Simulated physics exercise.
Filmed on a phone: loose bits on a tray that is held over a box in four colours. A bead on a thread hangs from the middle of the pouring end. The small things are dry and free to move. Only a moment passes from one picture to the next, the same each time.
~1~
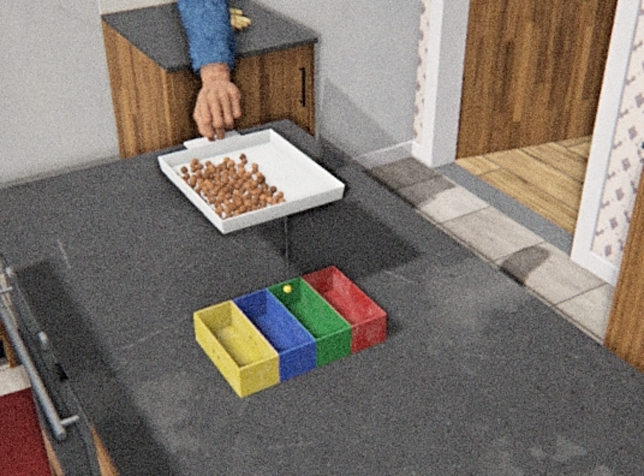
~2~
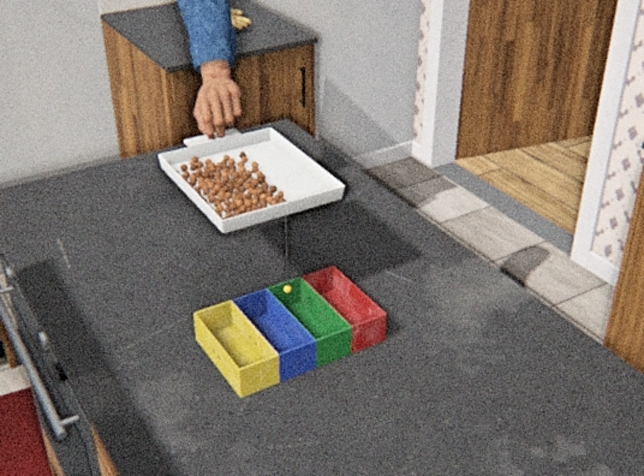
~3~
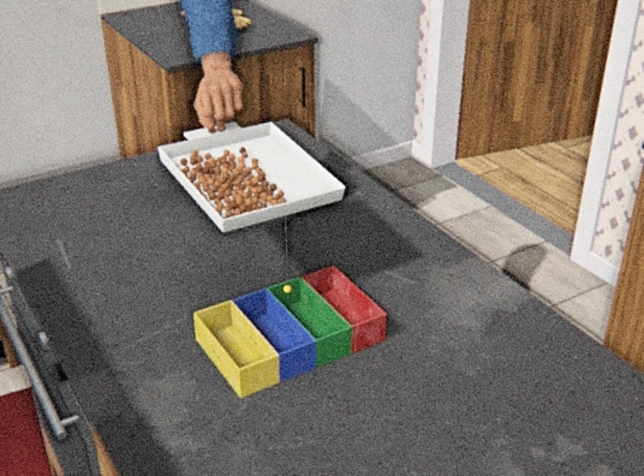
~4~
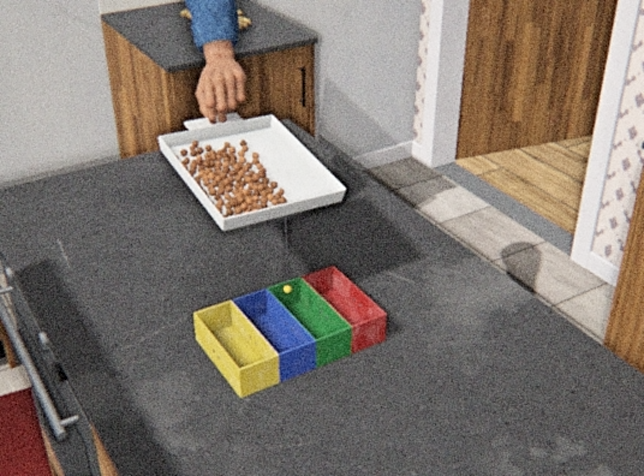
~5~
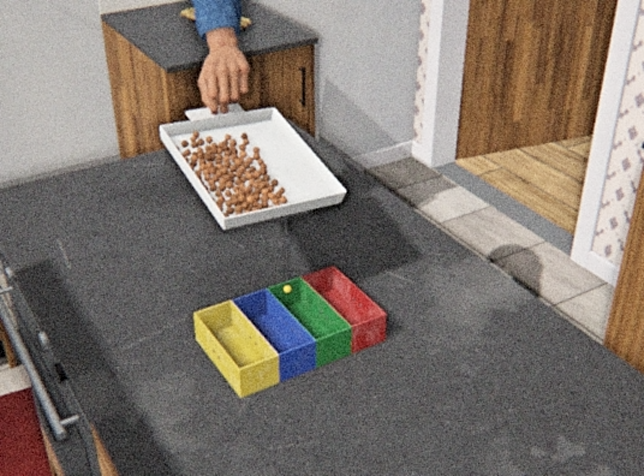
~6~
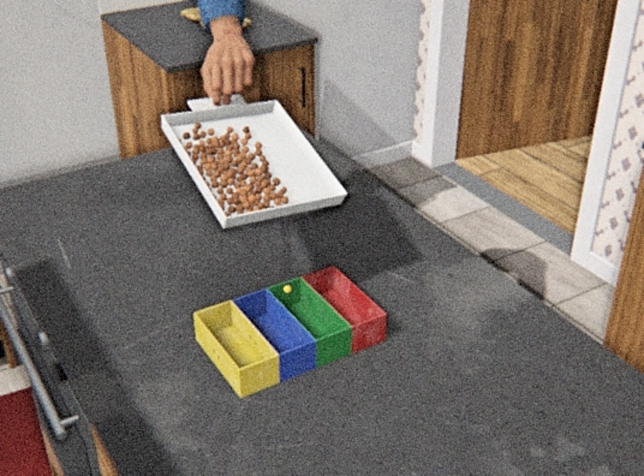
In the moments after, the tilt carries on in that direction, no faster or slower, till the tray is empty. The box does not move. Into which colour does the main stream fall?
Fullest: The red cell.
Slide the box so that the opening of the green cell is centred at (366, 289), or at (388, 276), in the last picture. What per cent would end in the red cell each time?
Roughly 0 per cent, and 0 per cent.
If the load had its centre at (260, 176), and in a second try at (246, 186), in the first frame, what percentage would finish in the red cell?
First some 50, then 40 per cent.
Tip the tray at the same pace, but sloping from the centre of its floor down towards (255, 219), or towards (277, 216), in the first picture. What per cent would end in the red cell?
The first gives 0 %, the second 10 %.
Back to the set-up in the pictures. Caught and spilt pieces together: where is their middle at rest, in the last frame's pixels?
Close to (341, 325).
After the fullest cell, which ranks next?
Next in line is the green one.
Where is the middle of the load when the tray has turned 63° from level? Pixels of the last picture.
Close to (284, 184).
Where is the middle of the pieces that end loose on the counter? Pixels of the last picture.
Near (390, 307).
Shortly afterwards, tray tipped steeply; all but a few on the tray; only a few in the red cell; only a few falling or outside the box.
Next, tray tipped past a quarter turn; the bulk on the tray; a little in the red cell; only a few in the green cell; a little falling or outside the box.
Some moments later, tray tipped past a quarter turn; near half in the red cell; near a quarter in the green cell; a little in the blue cell; a little falling or outside the box.
In the end, tray tipped past a quarter turn; near half in the red cell; near a quarter in the green cell; a little in the blue cell; none at all in the yellow cell; a little outside the box.
